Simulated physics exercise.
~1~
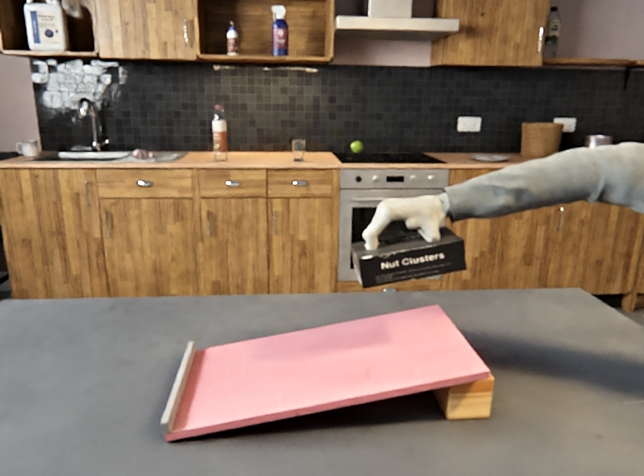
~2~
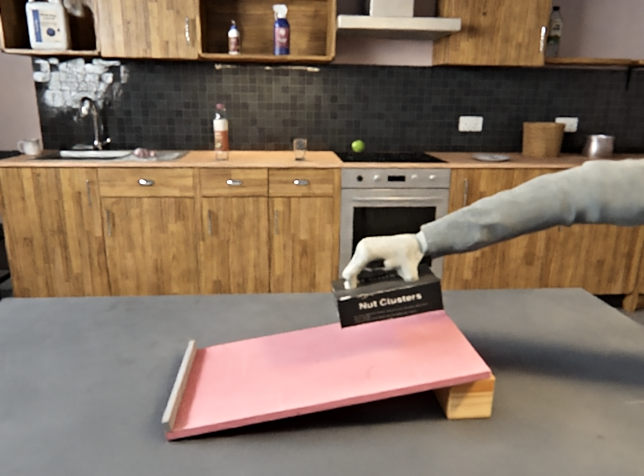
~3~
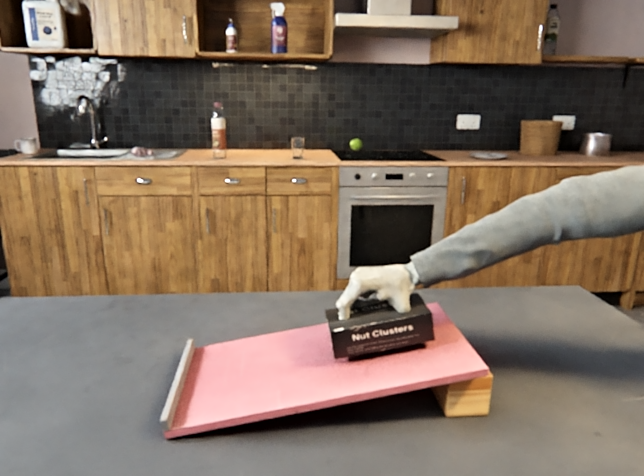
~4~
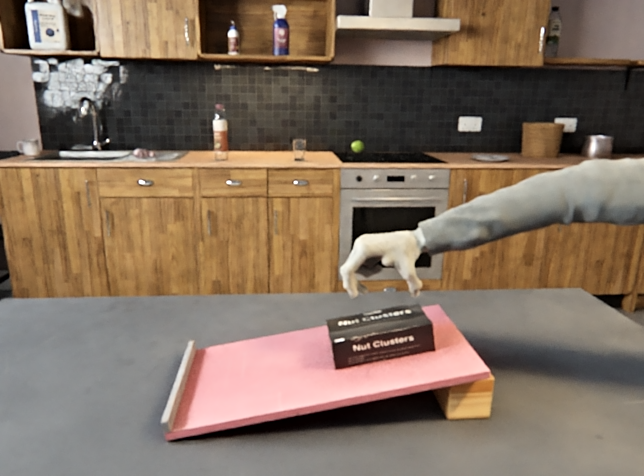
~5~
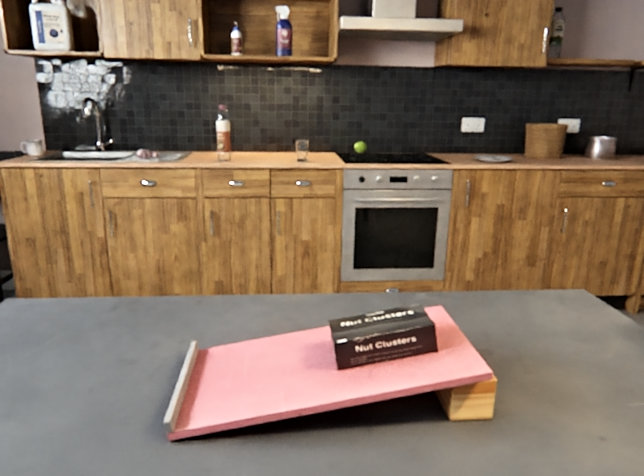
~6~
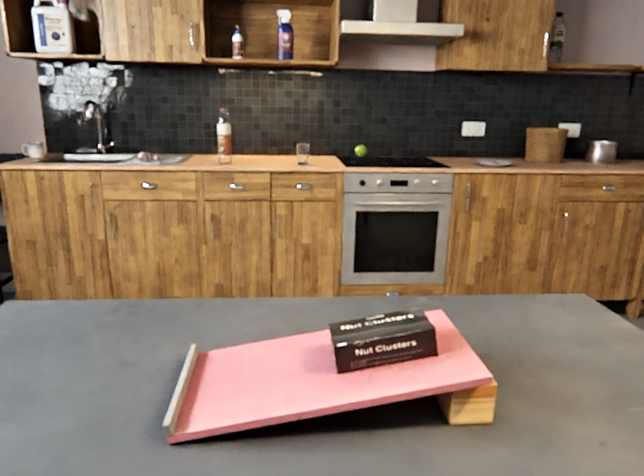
A black packet labelled Nut Clusters was lowered by a hand onto the upper part of a pink board propped on a wooden block, and once the hand let go and drew away, the packet stayed where it had been put.
